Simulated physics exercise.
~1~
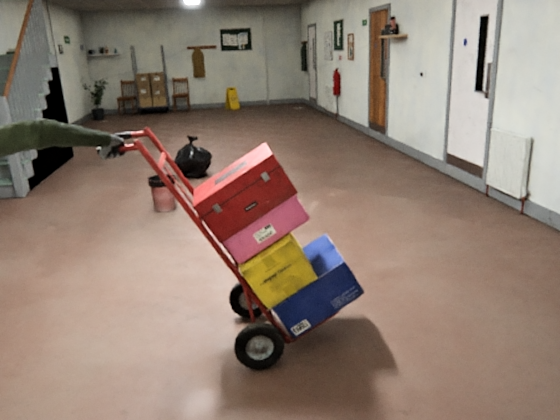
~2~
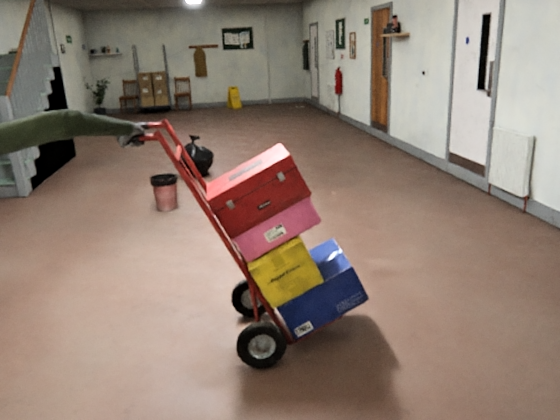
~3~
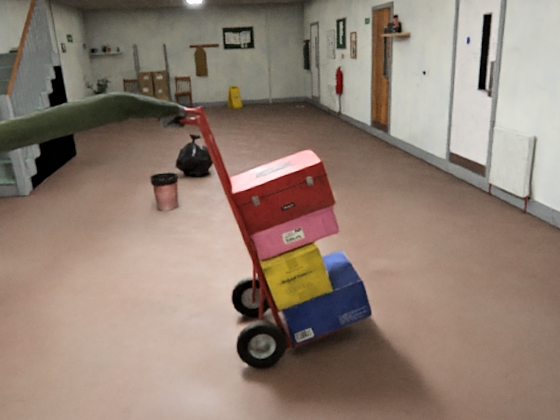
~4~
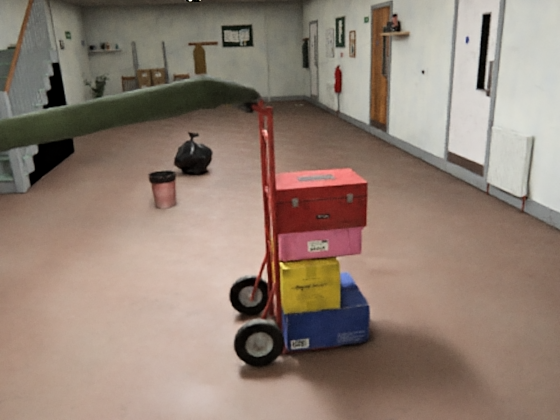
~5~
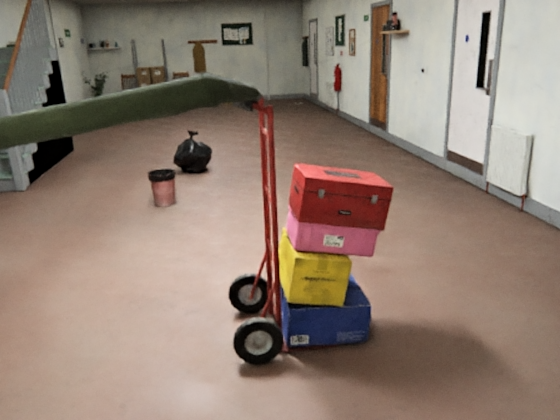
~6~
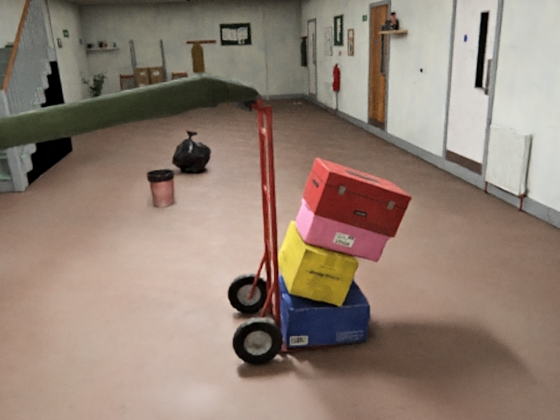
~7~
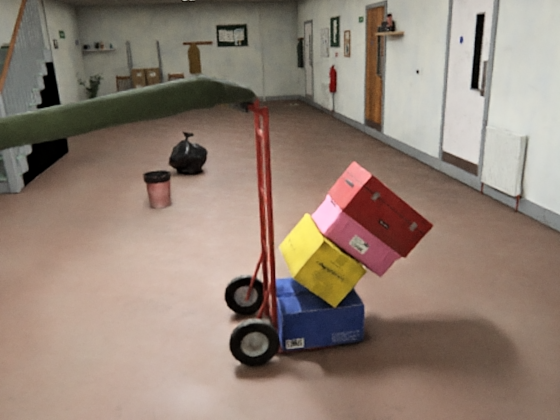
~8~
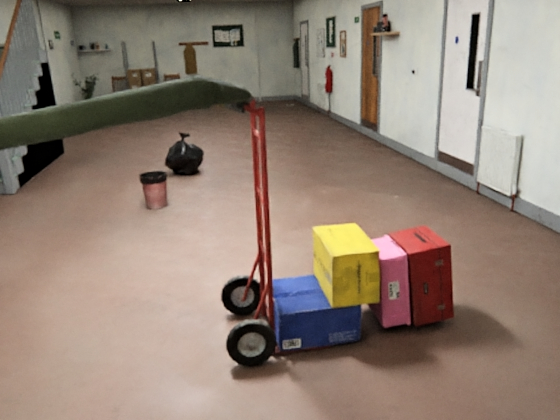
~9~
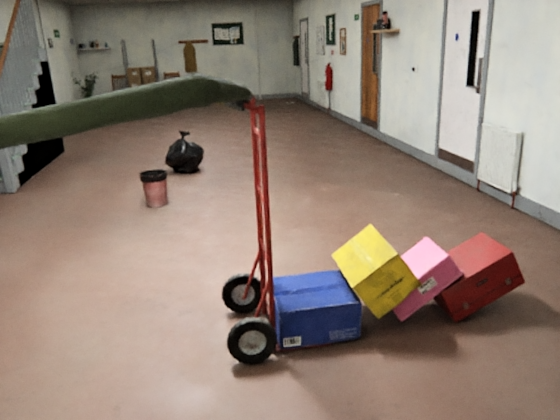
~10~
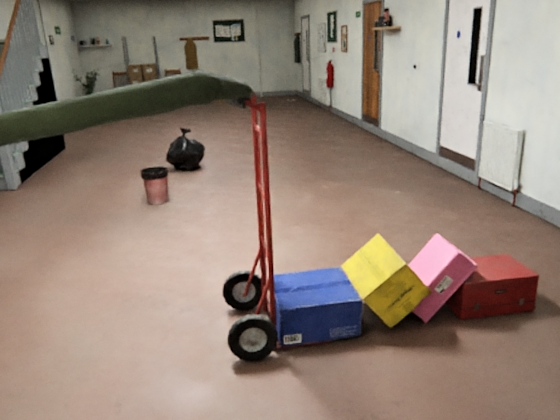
In a wide hall with a dull reddish floor and doors along the right wall, seen from the side by a slightly swaying camera, a green-sleeved arm reaches from the left to hold a tilted red hand truck. It carries a blue box at the bottom, then a yellow box, a pink tote and a red toolbox on top. The arm swings the truck upright and holds it still. The upper three items tip away to the right and tumble off together. They end in a row on the right, yellow, pink and red, while the blue box stays against the truck.
